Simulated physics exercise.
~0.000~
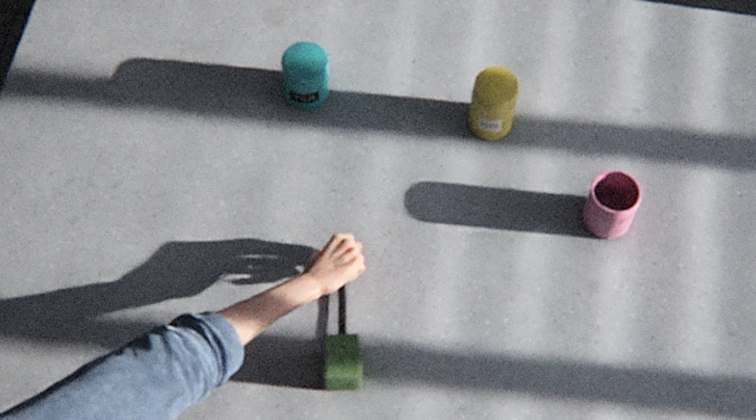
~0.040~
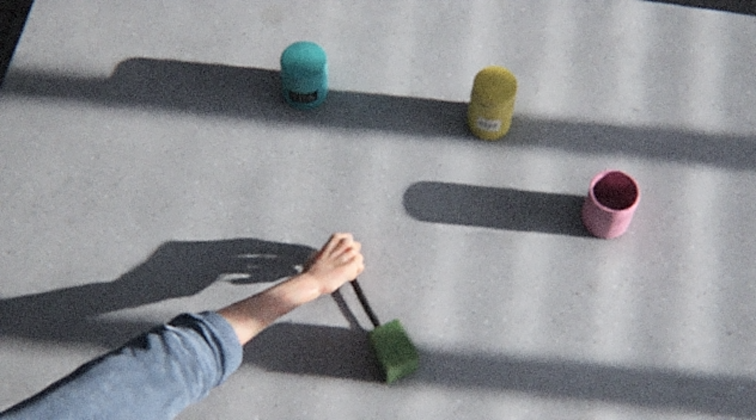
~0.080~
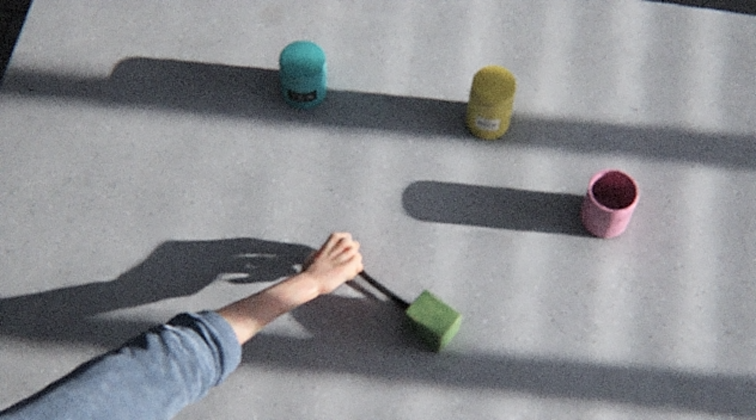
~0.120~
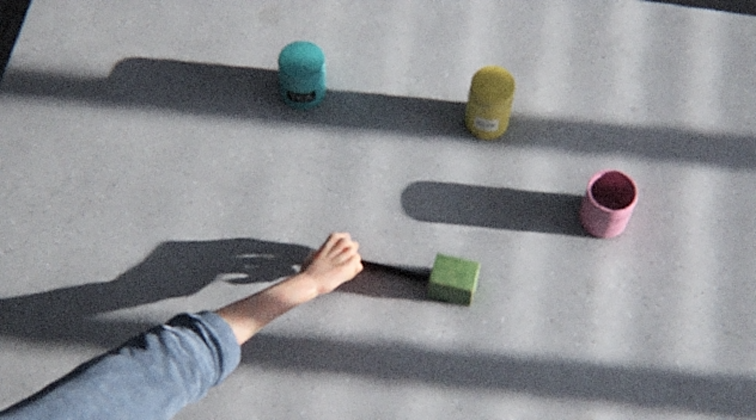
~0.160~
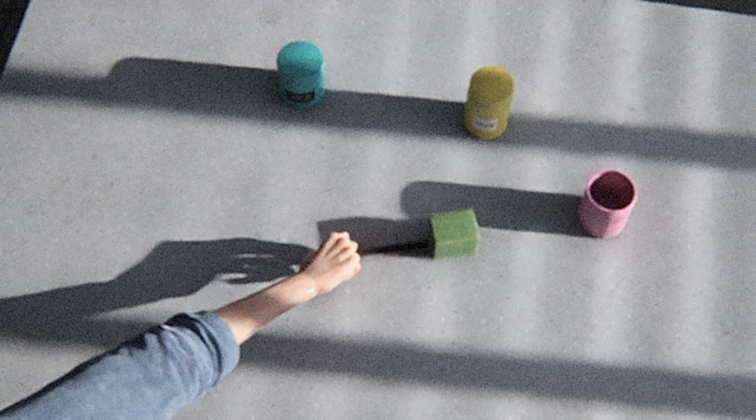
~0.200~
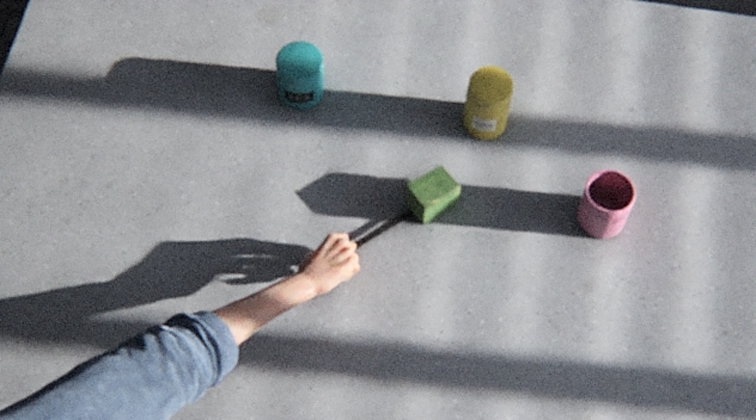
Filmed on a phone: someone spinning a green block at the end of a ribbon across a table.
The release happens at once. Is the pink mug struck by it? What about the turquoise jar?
The pink mug is not struck; the turquoise jar is struck by it.
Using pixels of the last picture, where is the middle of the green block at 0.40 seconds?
Approx. location: (324, 92).
After 0.28 s, block near (368, 136).
After 0.40 s, block near (324, 92); turquoise jar pushed aside.
At rest, block near (322, 88); turquoise jar pushed aside. The pink mug stays untouched and the turquoise jar gets hit.
